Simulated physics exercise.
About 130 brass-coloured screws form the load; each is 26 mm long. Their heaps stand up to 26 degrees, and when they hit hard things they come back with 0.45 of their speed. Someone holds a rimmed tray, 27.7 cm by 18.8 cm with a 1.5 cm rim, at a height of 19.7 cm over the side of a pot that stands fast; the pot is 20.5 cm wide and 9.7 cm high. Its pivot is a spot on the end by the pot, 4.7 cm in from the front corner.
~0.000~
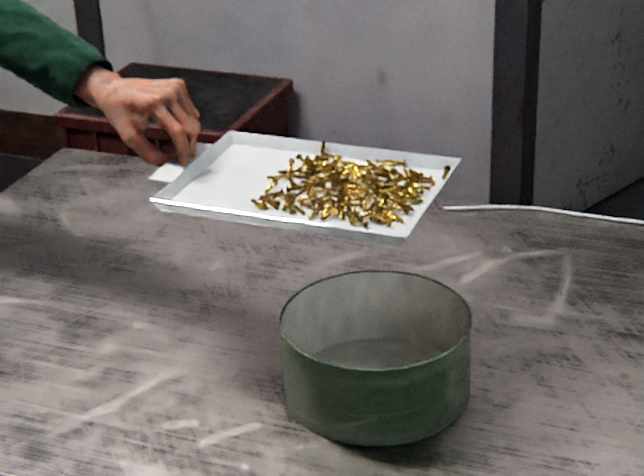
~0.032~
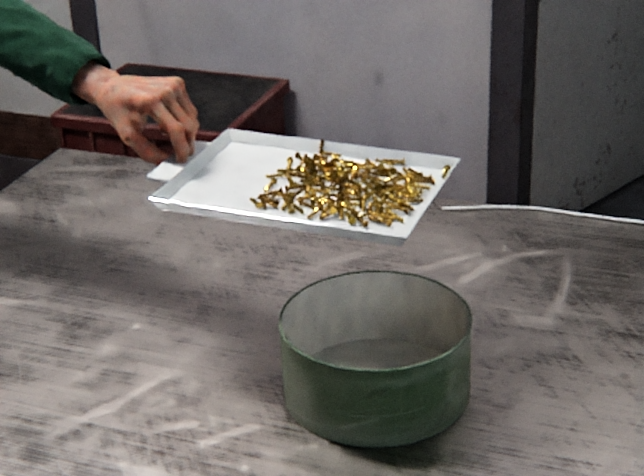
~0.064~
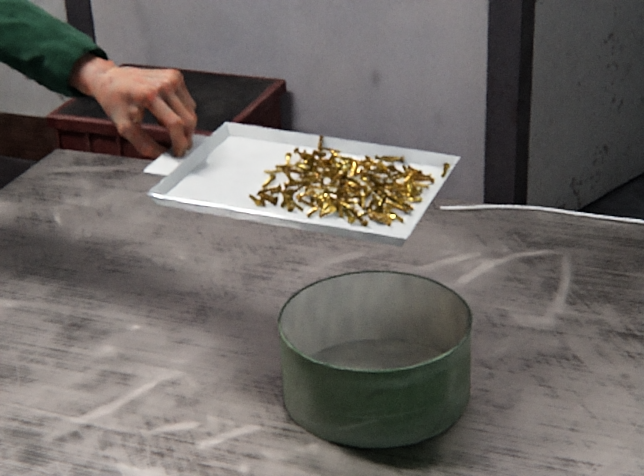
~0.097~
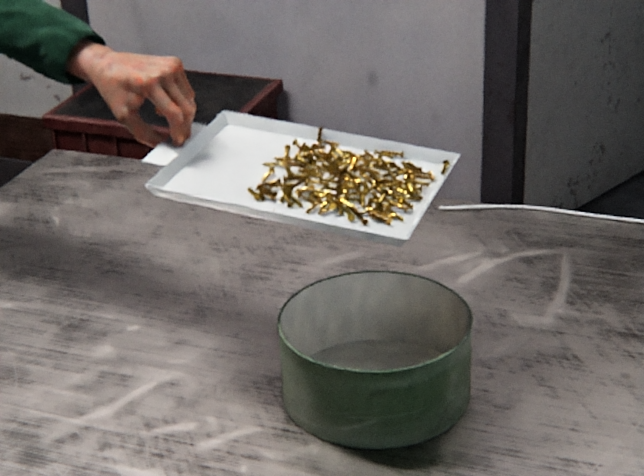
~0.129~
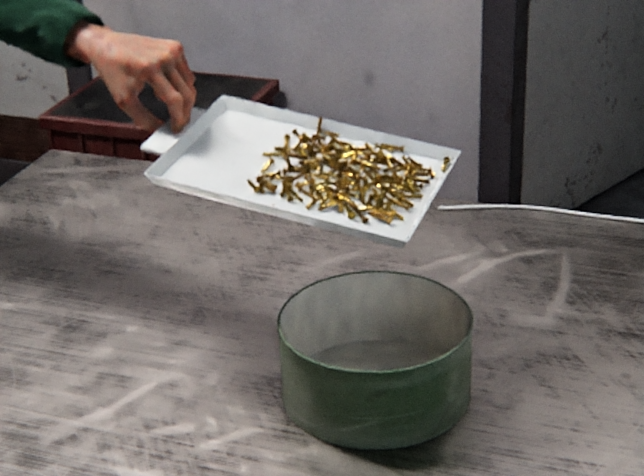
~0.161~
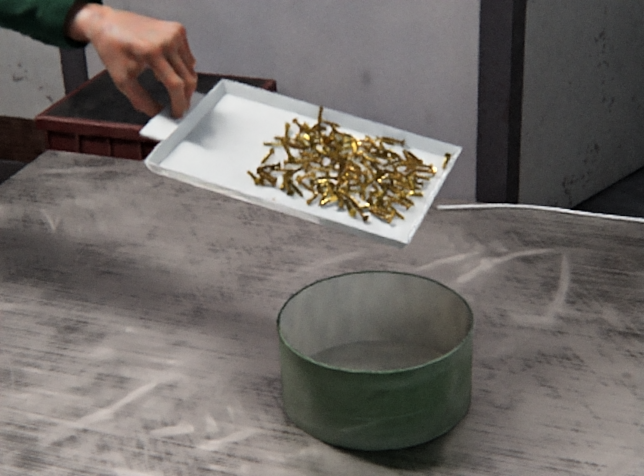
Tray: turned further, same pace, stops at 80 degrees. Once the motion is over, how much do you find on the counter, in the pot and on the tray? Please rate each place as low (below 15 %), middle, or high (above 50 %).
Counter: Middle, pot: High, tray: Low.
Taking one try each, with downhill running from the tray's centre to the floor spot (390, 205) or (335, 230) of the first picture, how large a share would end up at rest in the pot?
That would be close to 20 per cent, then close to 95 per cent.
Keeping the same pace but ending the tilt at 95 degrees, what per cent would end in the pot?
Then about 55 per cent.
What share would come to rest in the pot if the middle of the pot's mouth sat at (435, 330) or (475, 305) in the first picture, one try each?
In order, about 100 and about 75 per cent.
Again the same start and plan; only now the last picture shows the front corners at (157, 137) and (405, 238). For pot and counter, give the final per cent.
Pot 30, counter 70.
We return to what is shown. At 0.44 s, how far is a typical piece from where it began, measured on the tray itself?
Around 3 centimetres.
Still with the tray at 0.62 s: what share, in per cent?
I'd put it at roughly 65 per cent.
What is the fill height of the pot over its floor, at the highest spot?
Roughly 2.0 centimetres.
After 0.44 s, tilt 47 degrees; the tray holds 100 %, the pot 0 %.
After 0.62 s, tilt 69 degrees; the tray holds 65 %, the pot 0 %.
Then, at 0.92 s, tilt 80 degrees; the tray holds 0 %, the pot 60 %.
In the end, at 2.3 s, counter 40 %, pot 60 %, tray 0 %.
